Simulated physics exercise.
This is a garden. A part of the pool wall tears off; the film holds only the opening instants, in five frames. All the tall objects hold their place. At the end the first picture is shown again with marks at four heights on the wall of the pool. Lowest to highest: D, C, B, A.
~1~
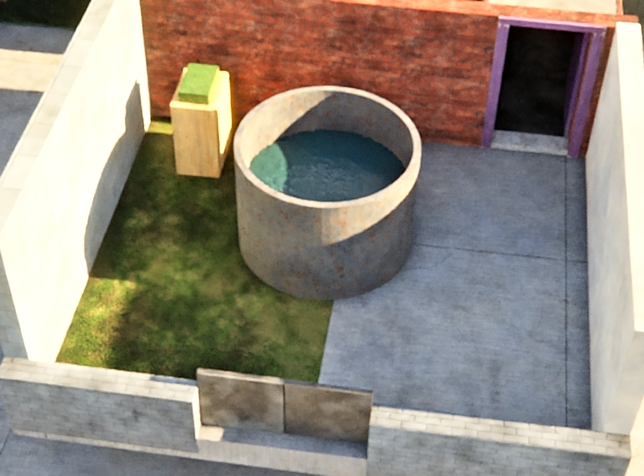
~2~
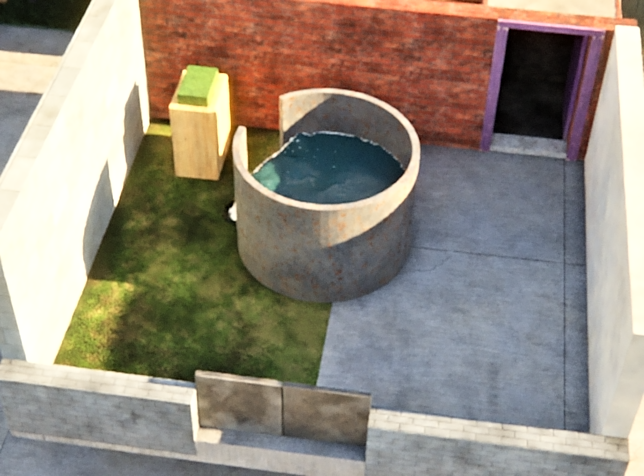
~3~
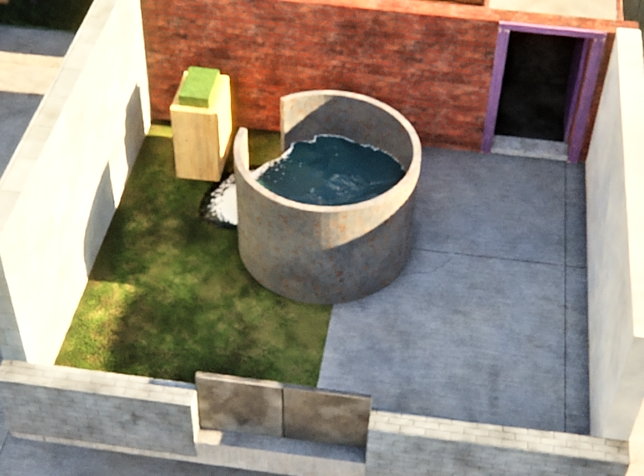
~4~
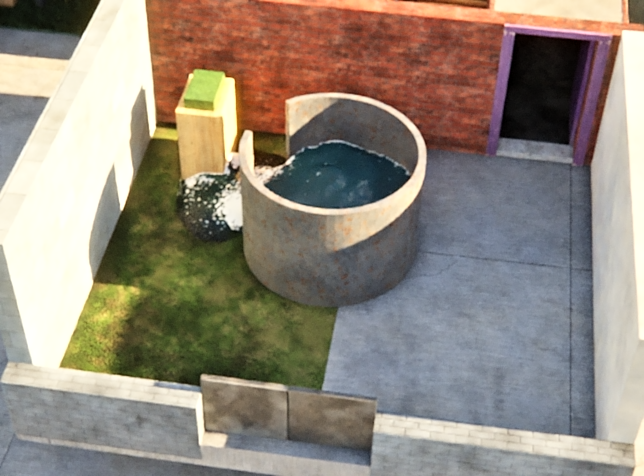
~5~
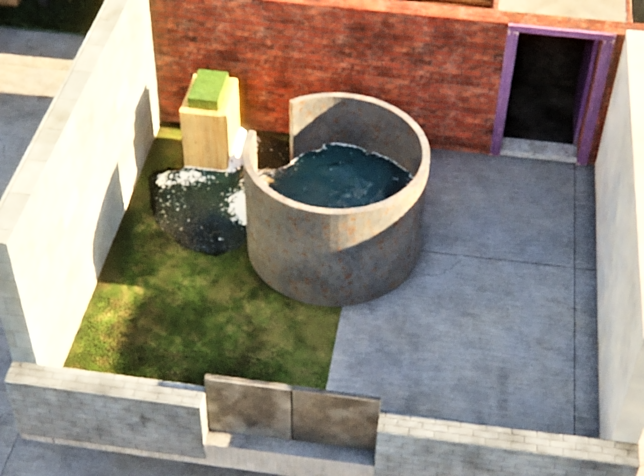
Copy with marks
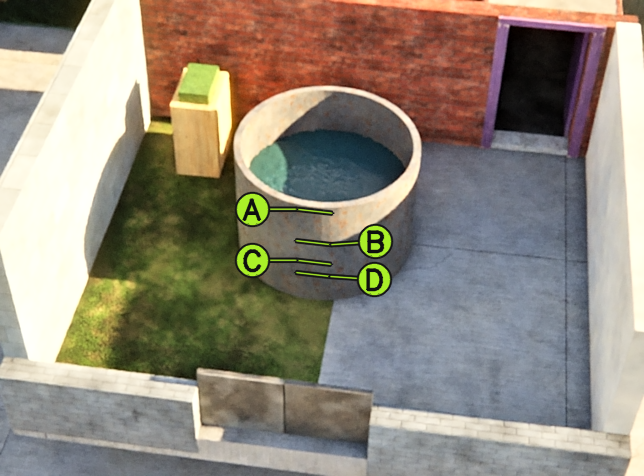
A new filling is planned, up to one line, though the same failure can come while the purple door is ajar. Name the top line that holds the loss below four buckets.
That is mark B.
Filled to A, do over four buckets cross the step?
Yes.
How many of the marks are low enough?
Three of them.
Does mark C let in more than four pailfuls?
No, not at all.
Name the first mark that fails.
It is A.
In lime, A at (314, 211); B at (313, 242); C at (313, 262); D at (313, 274); from the bottom up D, C, B, A.
If A is chosen, about 10 bucketfuls get in.
If B is chosen, a splash gets over, under a bucket.
If C is chosen, nothing gets over.
If D is chosen, nothing gets over.
